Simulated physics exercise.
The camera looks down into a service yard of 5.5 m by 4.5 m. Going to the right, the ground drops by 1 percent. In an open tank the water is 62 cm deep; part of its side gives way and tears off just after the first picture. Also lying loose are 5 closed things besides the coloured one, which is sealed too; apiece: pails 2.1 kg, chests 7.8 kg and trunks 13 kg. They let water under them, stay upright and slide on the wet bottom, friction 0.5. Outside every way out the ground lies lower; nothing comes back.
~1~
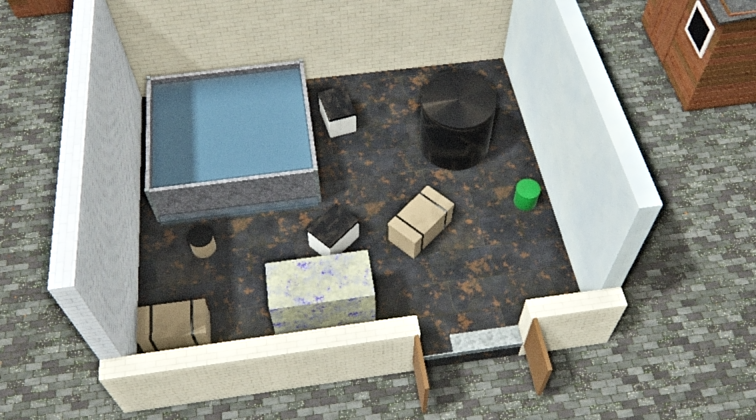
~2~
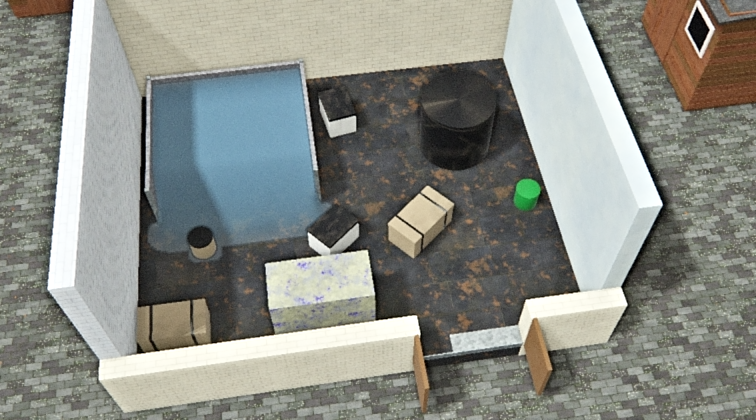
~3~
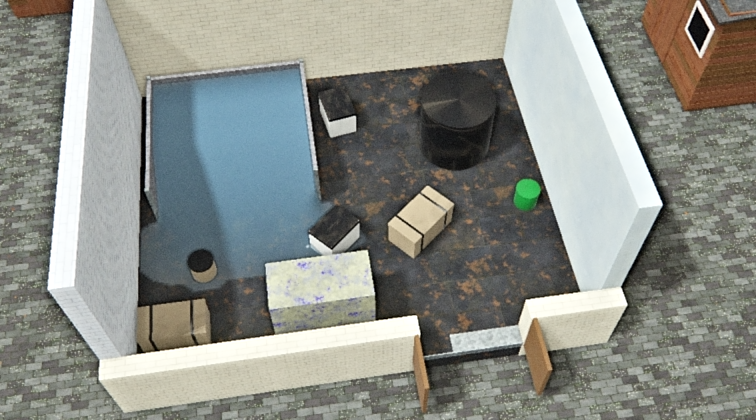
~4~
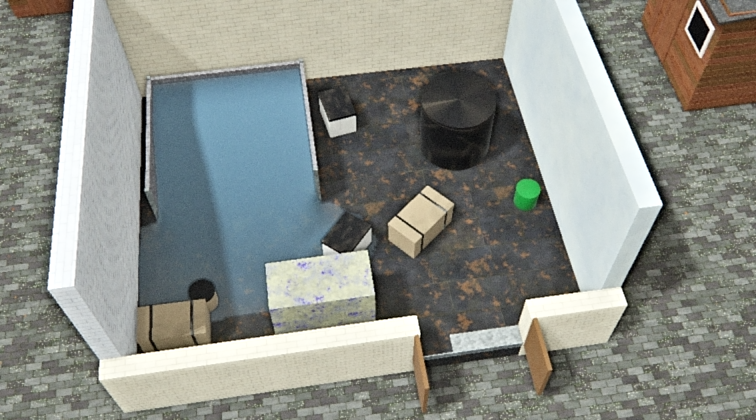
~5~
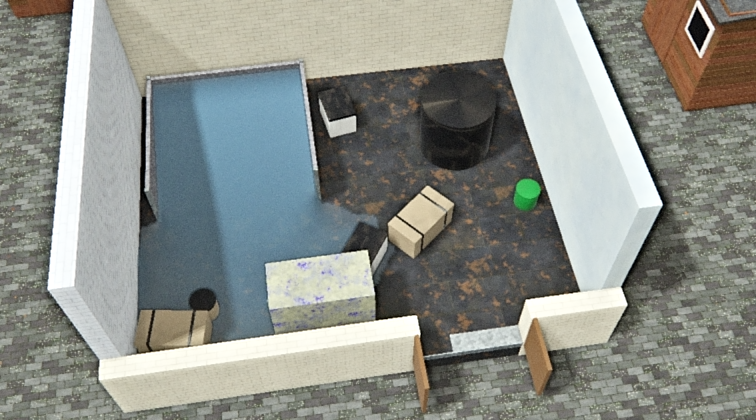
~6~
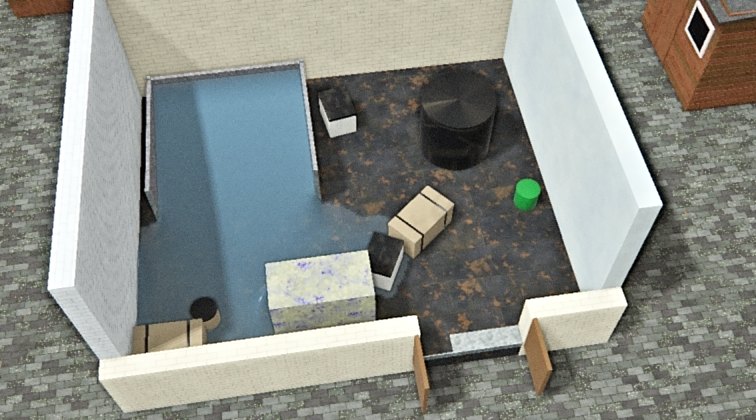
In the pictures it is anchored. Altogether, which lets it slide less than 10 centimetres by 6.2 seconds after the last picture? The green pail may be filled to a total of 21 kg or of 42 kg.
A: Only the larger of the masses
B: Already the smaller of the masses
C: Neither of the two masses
A, only the larger of the masses.
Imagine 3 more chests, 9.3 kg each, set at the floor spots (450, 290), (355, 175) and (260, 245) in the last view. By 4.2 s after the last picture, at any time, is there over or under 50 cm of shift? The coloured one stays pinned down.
One after another they come out beyond the mark, within the mark, beyond the mark.
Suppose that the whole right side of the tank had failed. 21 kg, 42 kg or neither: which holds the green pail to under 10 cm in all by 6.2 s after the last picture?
Under that change, neither pick does it.
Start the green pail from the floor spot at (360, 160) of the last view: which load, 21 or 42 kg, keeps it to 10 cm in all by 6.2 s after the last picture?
Lab note - result: Lighter mass suffices.
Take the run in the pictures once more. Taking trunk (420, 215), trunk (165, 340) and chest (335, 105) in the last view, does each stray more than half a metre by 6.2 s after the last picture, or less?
First one crosses the line, second one crosses the line, third one stays inside.
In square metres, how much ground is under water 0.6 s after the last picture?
At that time the wet patch spans about 12.0 m2.
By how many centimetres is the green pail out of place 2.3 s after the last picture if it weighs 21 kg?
About 0 cm.
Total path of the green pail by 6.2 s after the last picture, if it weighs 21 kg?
Close to 200 centimetres all told.
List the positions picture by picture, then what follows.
The first frame shows the green pail at (528, 189) rests on the ground; 4.2 m2 under water; 0 of 6 have shifted.
The second frame shows the green pail at (528, 189), on the bottom; water covers 5.3 m2; 0 of 6 have shifted.
The third frame shows the green pail at (528, 189), on the bottom; 6.6 m2 under water; 1 of 6 have shifted.
The fourth frame shows the green pail at (528, 189) rests on the ground; 8.0 m2 under water; 2 of 6 have shifted.
The fifth frame shows the green pail at (528, 189) rests on the ground; water covers 8.8 m2; 3 of 6 have shifted.
The sixth frame shows the green pail at (528, 189) rests on the ground; water covers 9.6 m2; 3 of 6 have shifted.
Then, 0.6 s after the last picture the green pail would be 0 cm from its start with 21 kg and 0 cm from its start with 42 kg; 0 cm of water round it then.
Then, 2.3 s after the last picture the green pail would be 0 cm from its start with 21 kg and 0 cm from its start with 42 kg; 9 cm of water round it then.
Then, 4.2 s after the last picture the green pail would be 116 cm from its start with 21 kg and 1 cm from its start with 42 kg; 15 cm of water round it then.
Then, 6.2 s after the last picture the green pail would be 183 cm from its start with 21 kg and 1 cm from its start with 42 kg; 13 cm of water round it then.
